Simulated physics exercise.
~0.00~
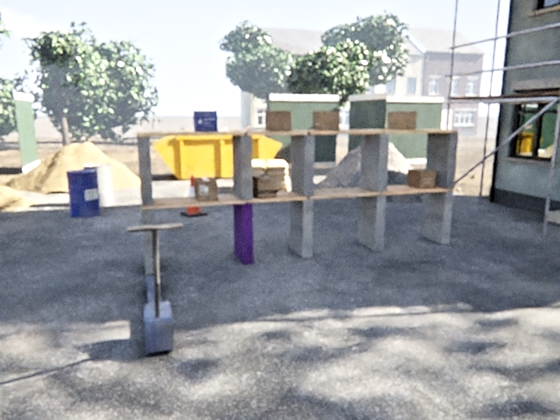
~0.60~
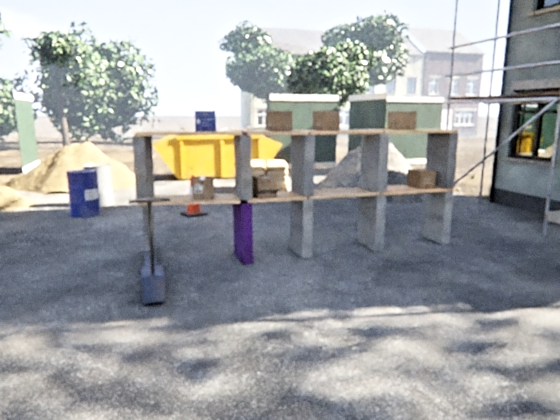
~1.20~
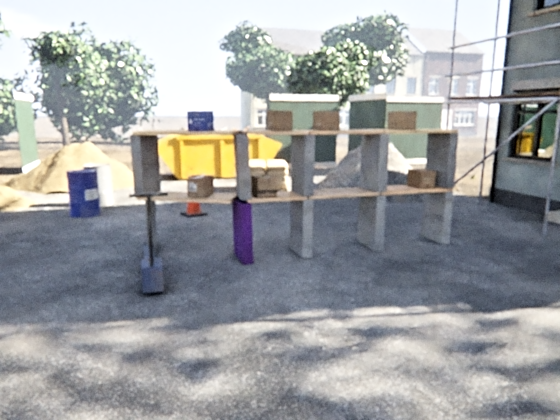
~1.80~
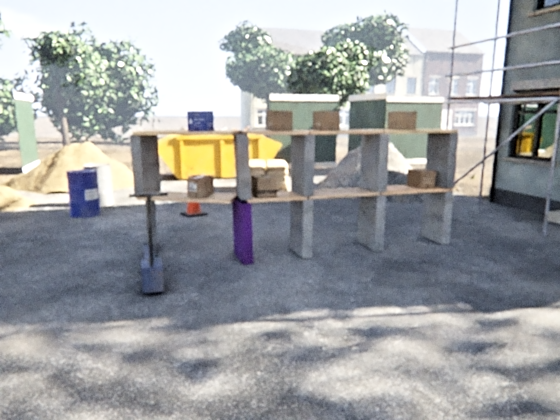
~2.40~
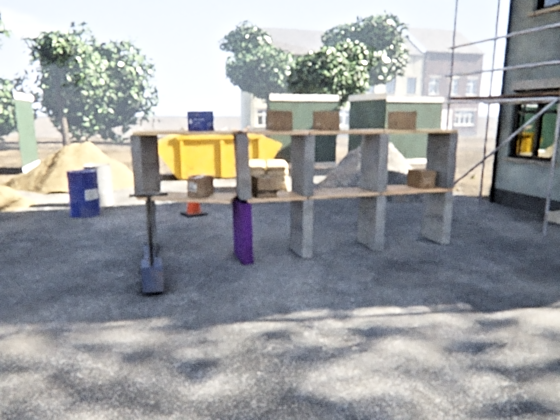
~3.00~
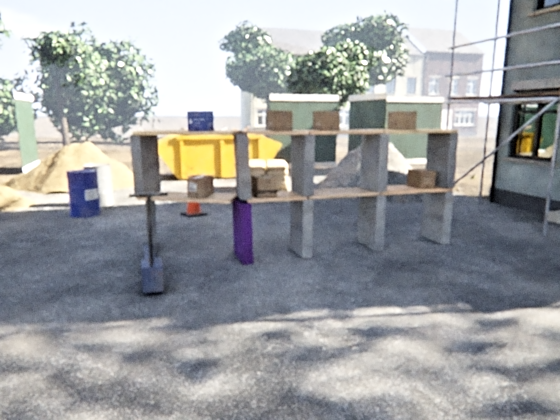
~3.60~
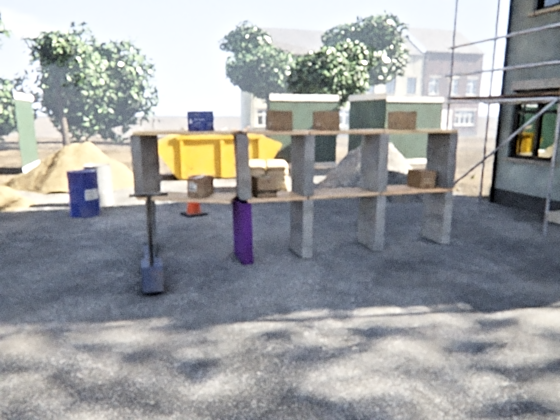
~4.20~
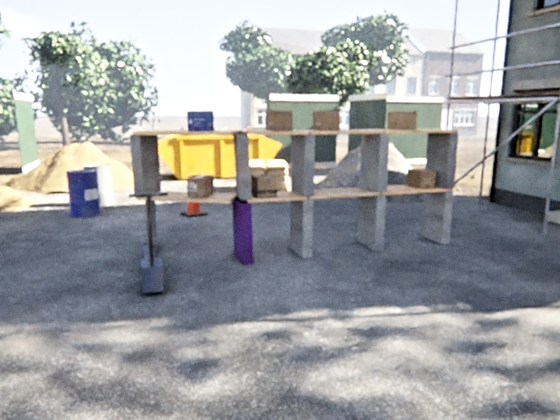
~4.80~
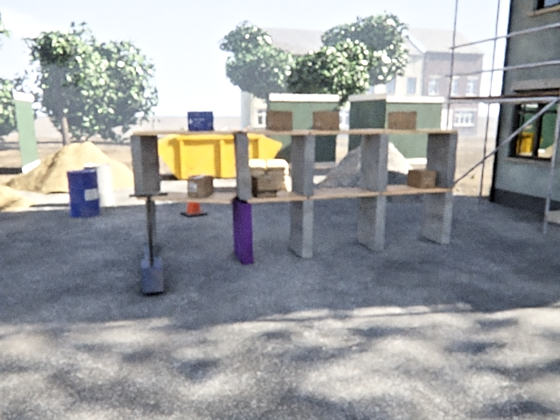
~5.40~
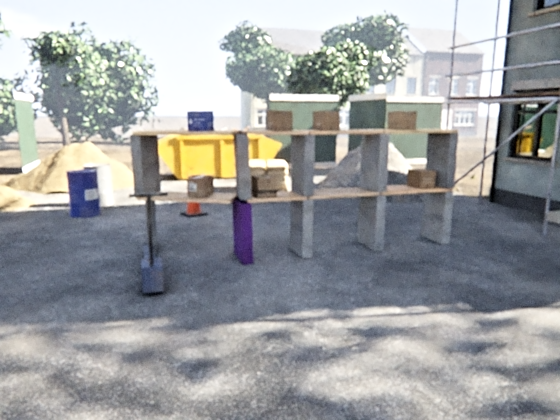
In this clip, a narrow floor jack moves away from the viewer to the left end of two-tier shelving made of boards and grey and purple uprights, shifting the end pieces slightly before stopping, and the shelving remains standing with its cartons still on it.
